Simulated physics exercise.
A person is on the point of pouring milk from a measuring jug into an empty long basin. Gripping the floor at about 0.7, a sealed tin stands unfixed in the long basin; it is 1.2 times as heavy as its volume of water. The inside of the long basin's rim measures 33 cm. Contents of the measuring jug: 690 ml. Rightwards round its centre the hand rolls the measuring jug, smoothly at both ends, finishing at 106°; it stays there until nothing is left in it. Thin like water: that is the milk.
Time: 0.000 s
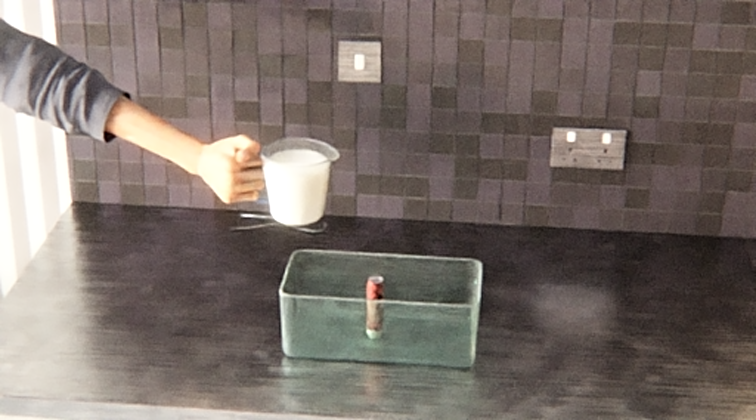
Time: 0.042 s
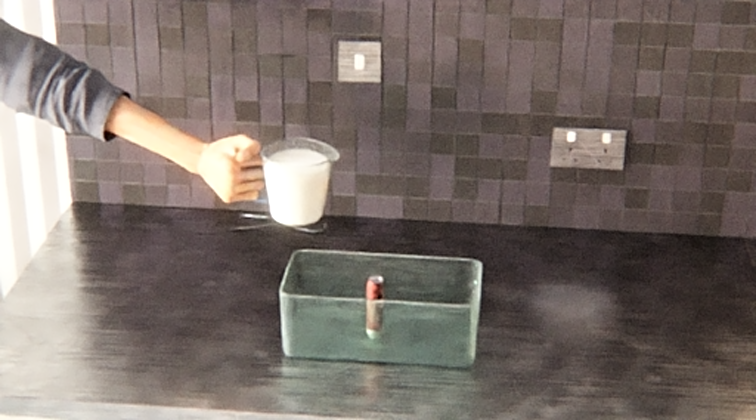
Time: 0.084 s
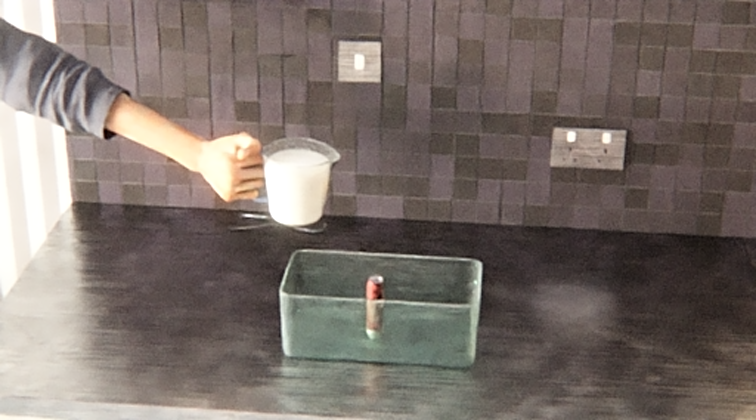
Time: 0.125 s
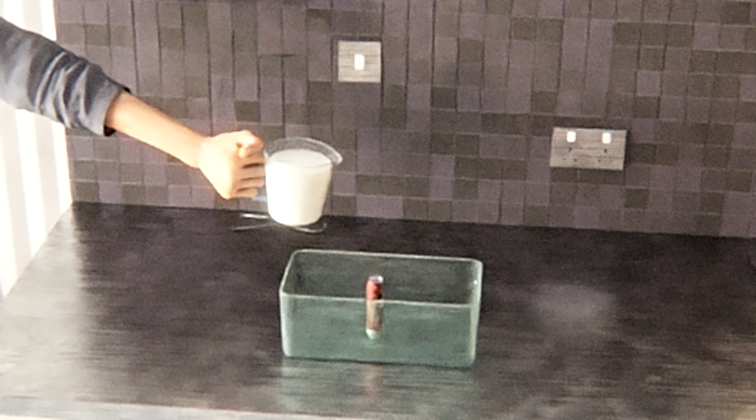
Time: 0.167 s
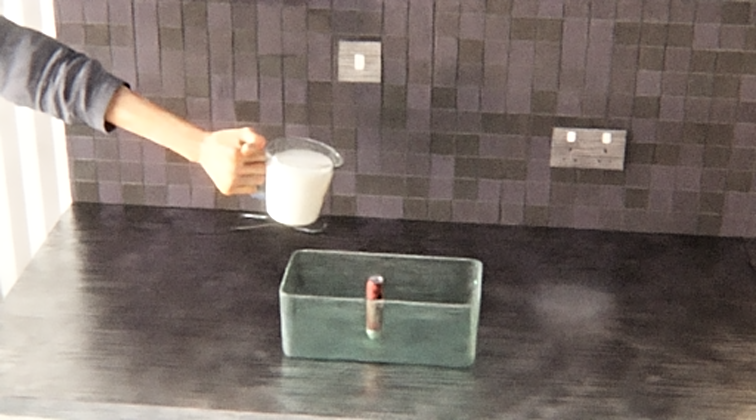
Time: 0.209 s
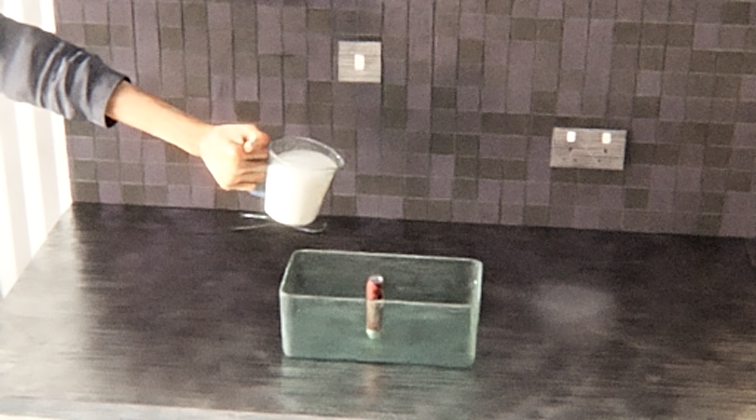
A hand holding a clear jug of milk slowly tilted it slightly to the right, above and to the left of a glass basin with a small reddish tin standing inside on a dark counter.
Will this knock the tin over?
It overturns.
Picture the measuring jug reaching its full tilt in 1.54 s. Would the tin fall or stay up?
The tin goes over.
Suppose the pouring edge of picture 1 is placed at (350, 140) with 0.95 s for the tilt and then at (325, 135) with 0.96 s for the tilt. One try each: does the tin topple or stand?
Try 1: Still standing; try 2: Tipped over.
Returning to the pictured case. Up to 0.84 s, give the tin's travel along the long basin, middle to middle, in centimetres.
Reading: Roughly 0 cm.
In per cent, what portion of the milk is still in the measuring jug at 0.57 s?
About 70 percent.
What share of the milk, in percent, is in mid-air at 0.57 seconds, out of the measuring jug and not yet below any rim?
Some 24 per cent, I reckon.
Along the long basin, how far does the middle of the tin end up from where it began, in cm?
Roughly 7.5 cm.
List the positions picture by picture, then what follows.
The first picture shows tilt 0°; pouring edge (339, 156); surface from (266, 159) to (331, 162); the long basin's rim runs from (287, 273) to (480, 284); the tin's top is at (376, 282).
The second picture shows tilt 1°; pouring edge (339, 156); surface from (266, 159) to (330, 162).
The third picture shows tilt 2°; pouring edge (340, 157); surface from (267, 159) to (331, 163).
The fourth picture shows tilt 5°; pouring edge (341, 159); surface from (268, 158) to (333, 164).
The fifth picture shows tilt 8°; pouring edge (343, 162); surface from (270, 159) to (335, 164).
The sixth picture shows tilt 13°; pouring edge (345, 165); surface from (271, 159) to (338, 166).
After 0.57 s the tilt is 72° and 70 per cent is still to pour; the tin stands where it began.
After 0.84 s the tilt is 104° and 14 per cent is still to pour; the tin stands where it began.
After 1.12 s the tilt is 106° and 0 per cent is still to pour; the tin lies on its side.
After 1.43 s the tilt is 106° and 0 per cent is still to pour; the tin lies on its side.
In the end the tin lies on its side.
